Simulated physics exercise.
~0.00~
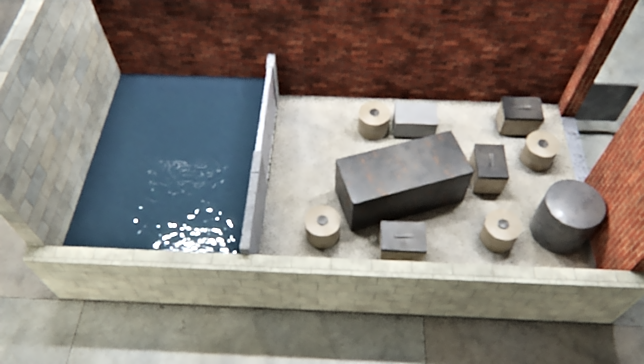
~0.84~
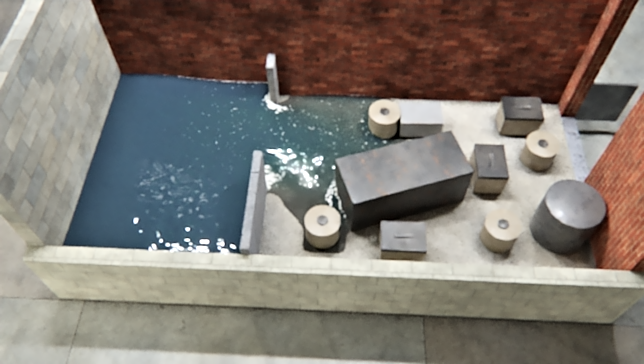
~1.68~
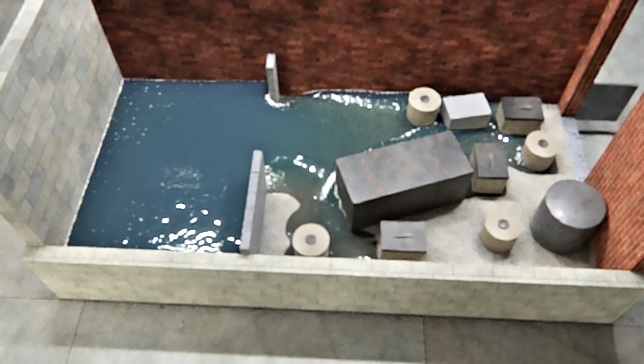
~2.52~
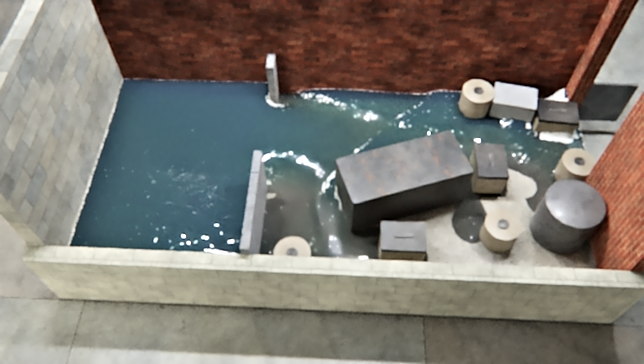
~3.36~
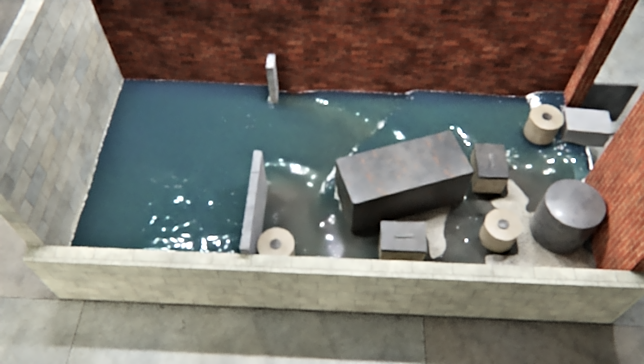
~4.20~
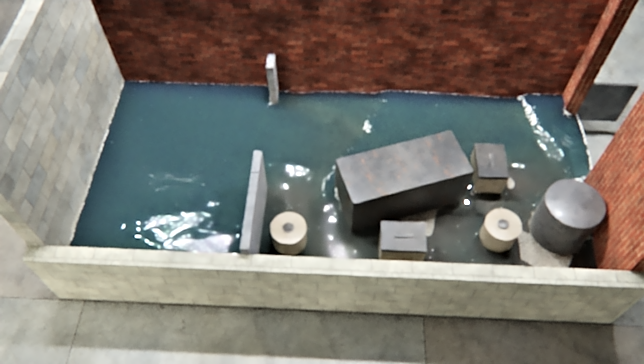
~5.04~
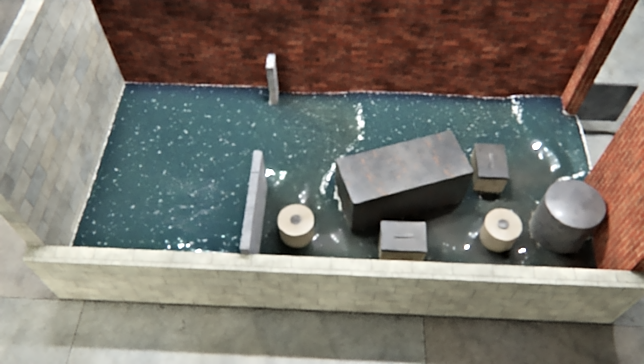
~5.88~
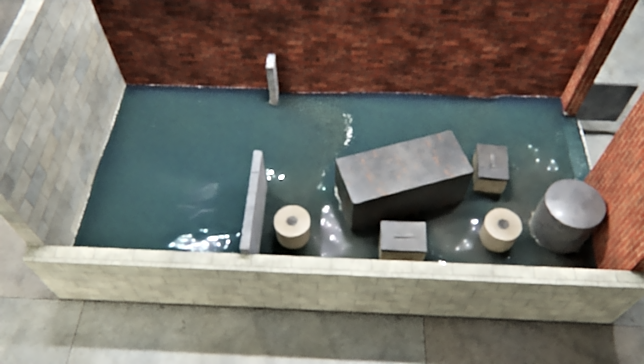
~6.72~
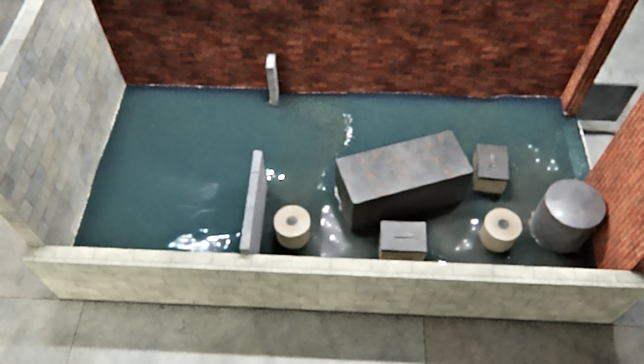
Water surges through a wall gap, carries some crates and drums out, then settles around the rest.
